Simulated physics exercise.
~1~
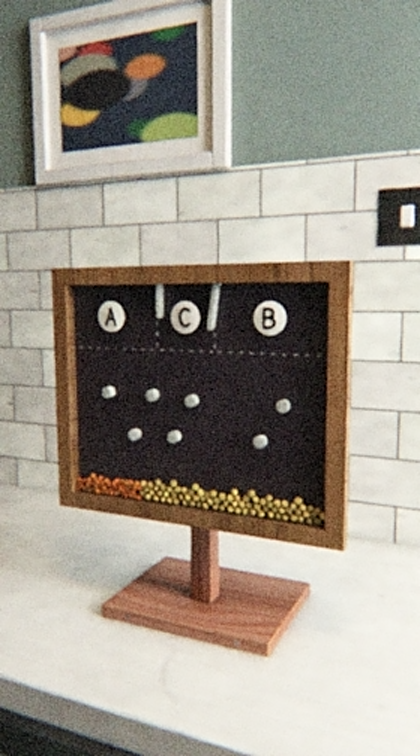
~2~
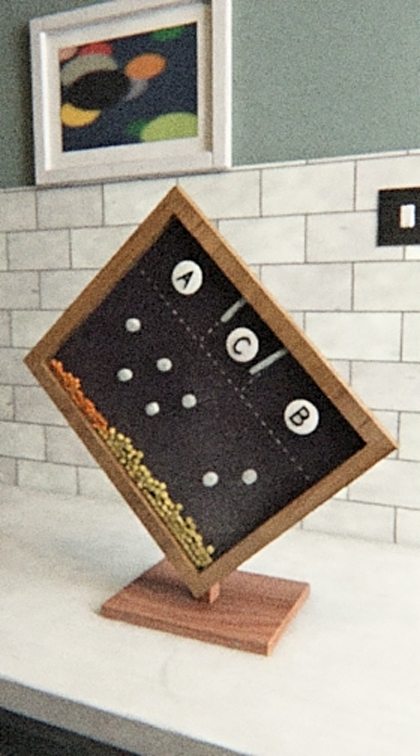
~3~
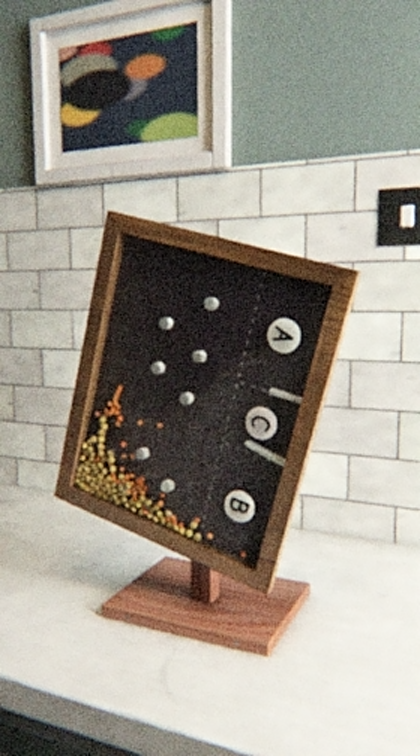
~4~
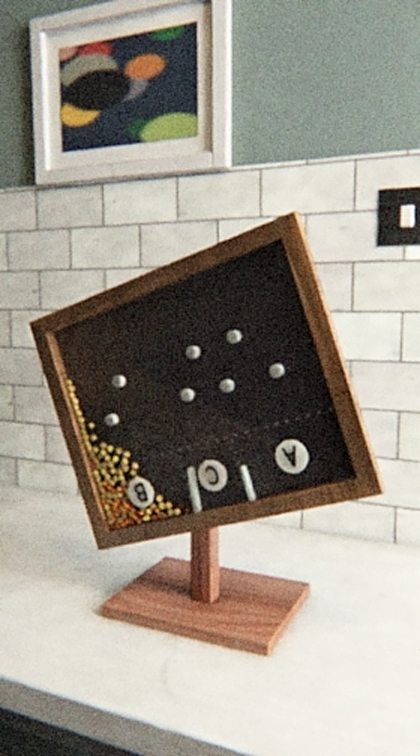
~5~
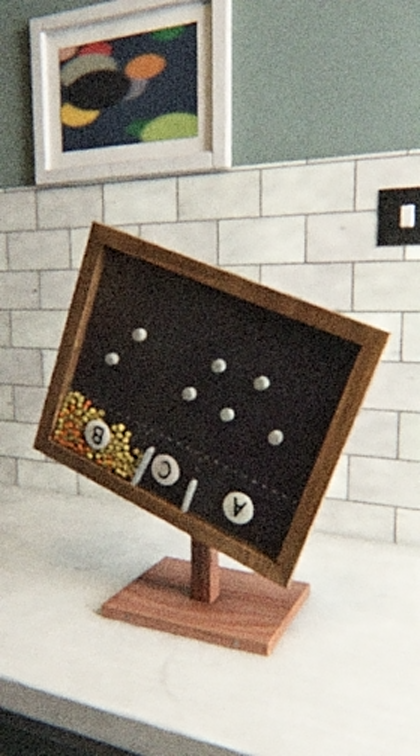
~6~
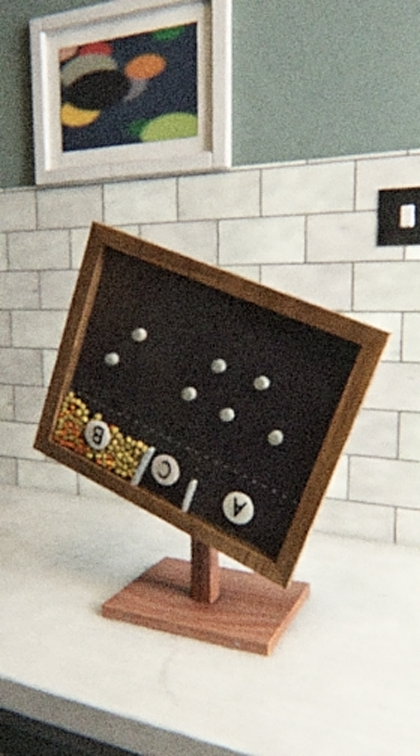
At the start, a wooden-framed case with a clear front stands upright on its stand, with lettered pockets A, C and B along the top and a layer of small orange and larger yellow chickpeas along the bottom. The case turns clockwise, and the chickpeas lie along its tilted lower edge. As it keeps turning, they tumble into the lower left, some orange ones scattering among the pegs. Nearly upside down, the case has them sliding down its left side around B. It turns a little further and stops tilted, with all the chickpeas resting in pocket B while C and A stay empty.
